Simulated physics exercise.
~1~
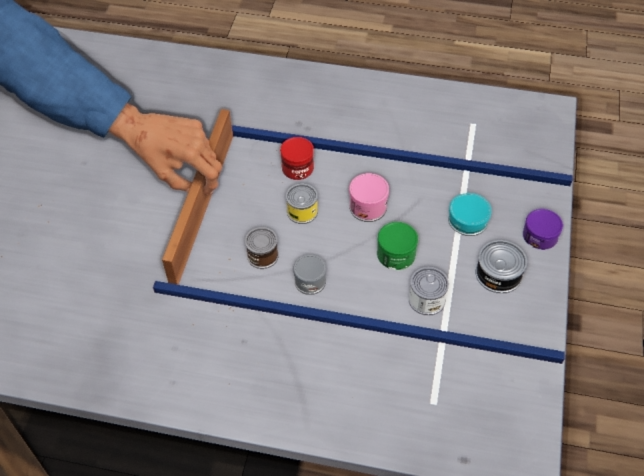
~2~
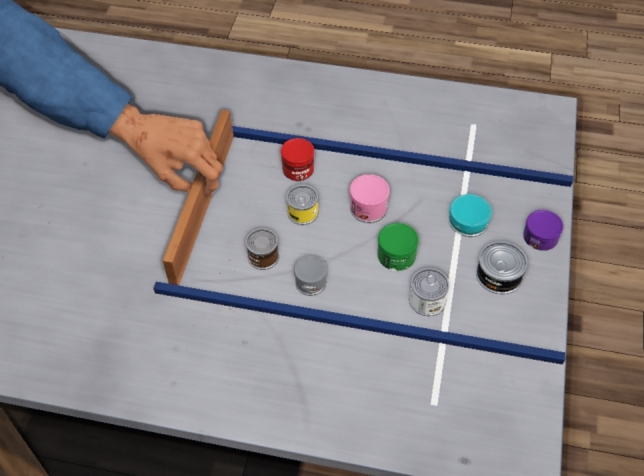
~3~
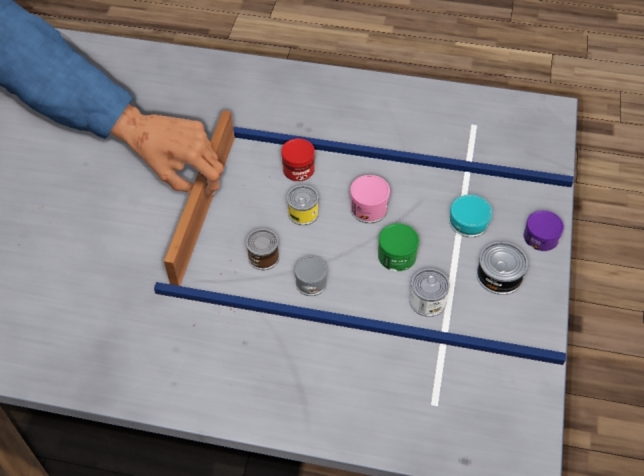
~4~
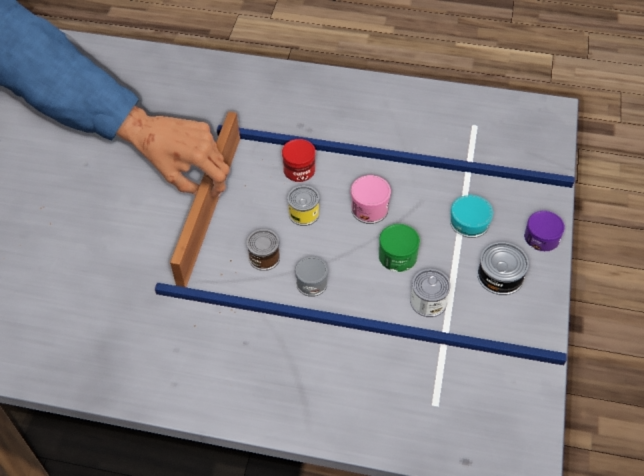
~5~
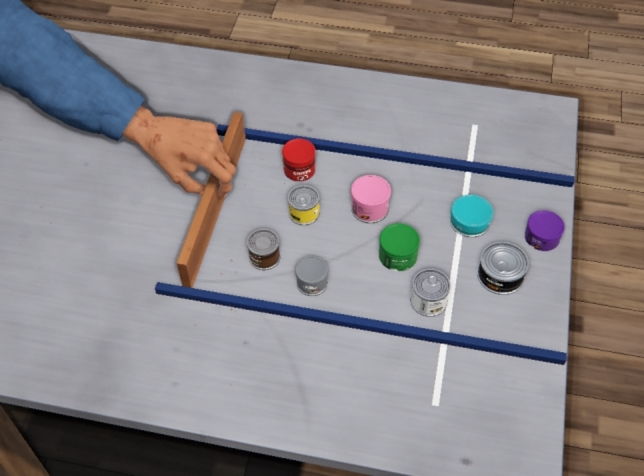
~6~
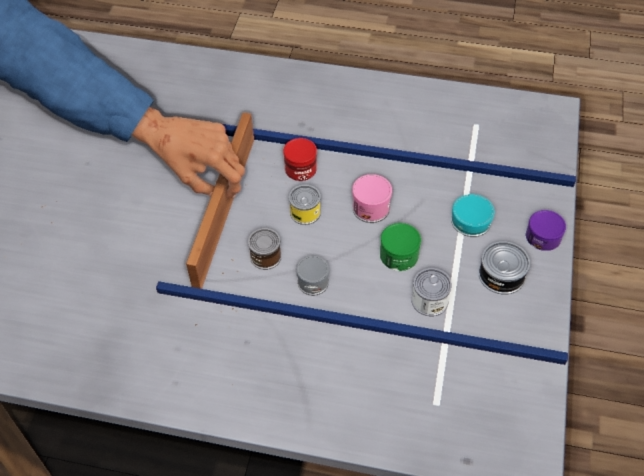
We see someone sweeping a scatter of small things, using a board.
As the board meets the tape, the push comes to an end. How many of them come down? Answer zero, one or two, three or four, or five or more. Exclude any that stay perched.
Zero.
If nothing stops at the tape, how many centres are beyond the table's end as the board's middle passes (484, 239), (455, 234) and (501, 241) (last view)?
Past-the-end tally - position 1: 1, position 2: 0, position 3: 1.
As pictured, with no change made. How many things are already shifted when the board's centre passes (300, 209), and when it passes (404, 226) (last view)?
Counts: 4 and 7.
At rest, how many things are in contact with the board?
5 in contact.
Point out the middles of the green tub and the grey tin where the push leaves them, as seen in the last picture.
Roughly (488, 264); the other one roughly (466, 317).
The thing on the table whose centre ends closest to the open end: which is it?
Purple tub ends nearest.
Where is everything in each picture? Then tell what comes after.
The first frame shows purple tub (542, 229); black tin (501, 267); turquoise tin (469, 215); board (201, 193); tape (456, 247).
The second frame shows black tin (501, 268); pink tin (369, 199).
The third frame shows turquoise tin (470, 216); grey tin (311, 276).
The fourth frame shows purple tub (544, 231); brown tin (264, 250).
The fifth frame shows black tin (503, 268); white tin (430, 293).
The sixth frame shows purple tub (545, 231); black tin (504, 268); turquoise tin (472, 216); board (223, 197); tape (459, 248).
Soon after, none off yet; purple tub at rest near (545, 231); black tin at rest near (504, 268); turquoise tin at rest near (472, 216).
Then, none off yet; purple tub at rest near (545, 231); black tin at rest near (504, 268); turquoise tin moving near (479, 217).
At rest, the number that fall off is zero.
